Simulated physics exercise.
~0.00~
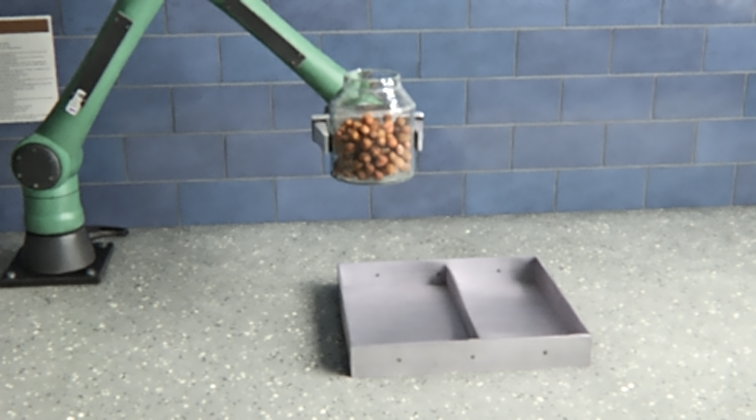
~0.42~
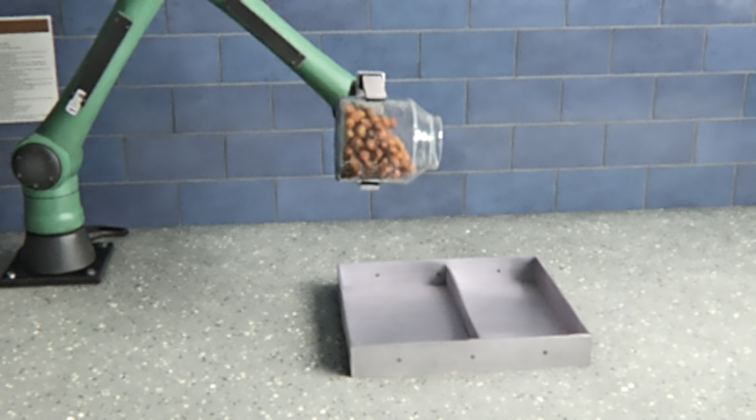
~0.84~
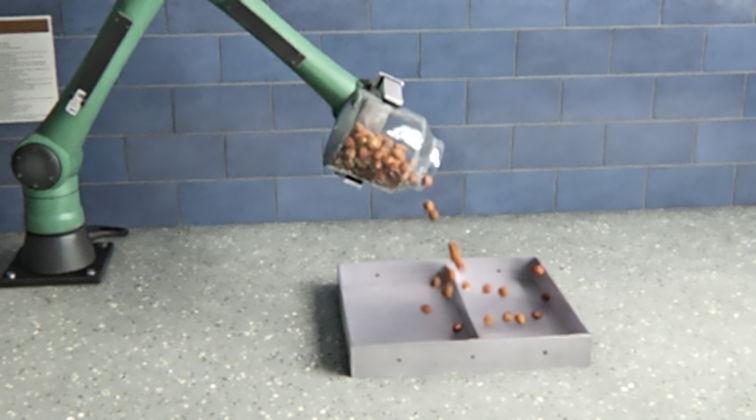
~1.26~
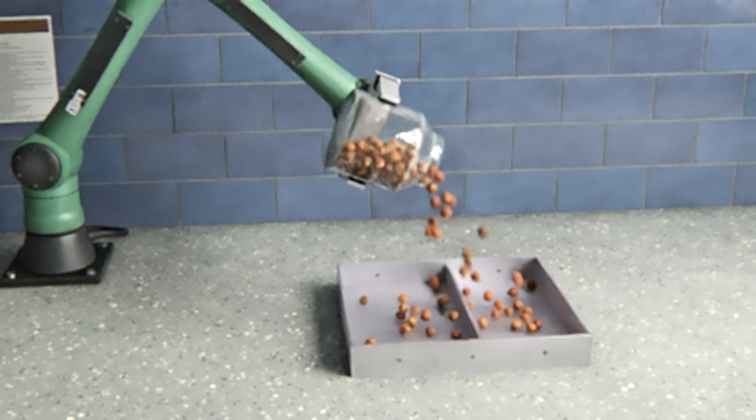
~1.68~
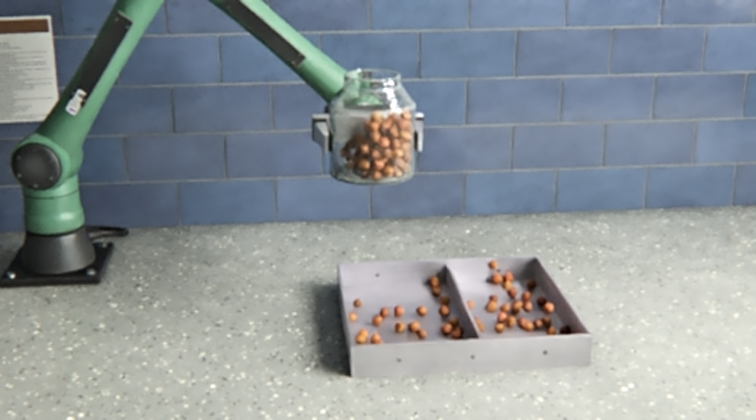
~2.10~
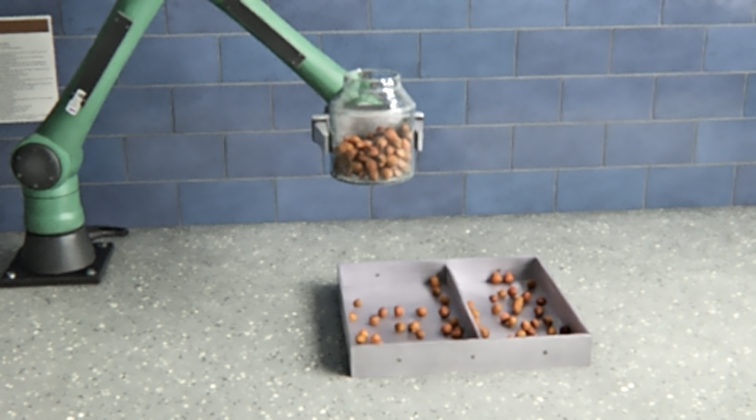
A green robot arm tipped a glass jar of hazelnuts onto its side, spilling some into both halves of a divided grey tray below, then turned the jar upright again with a good part of the nuts still inside.
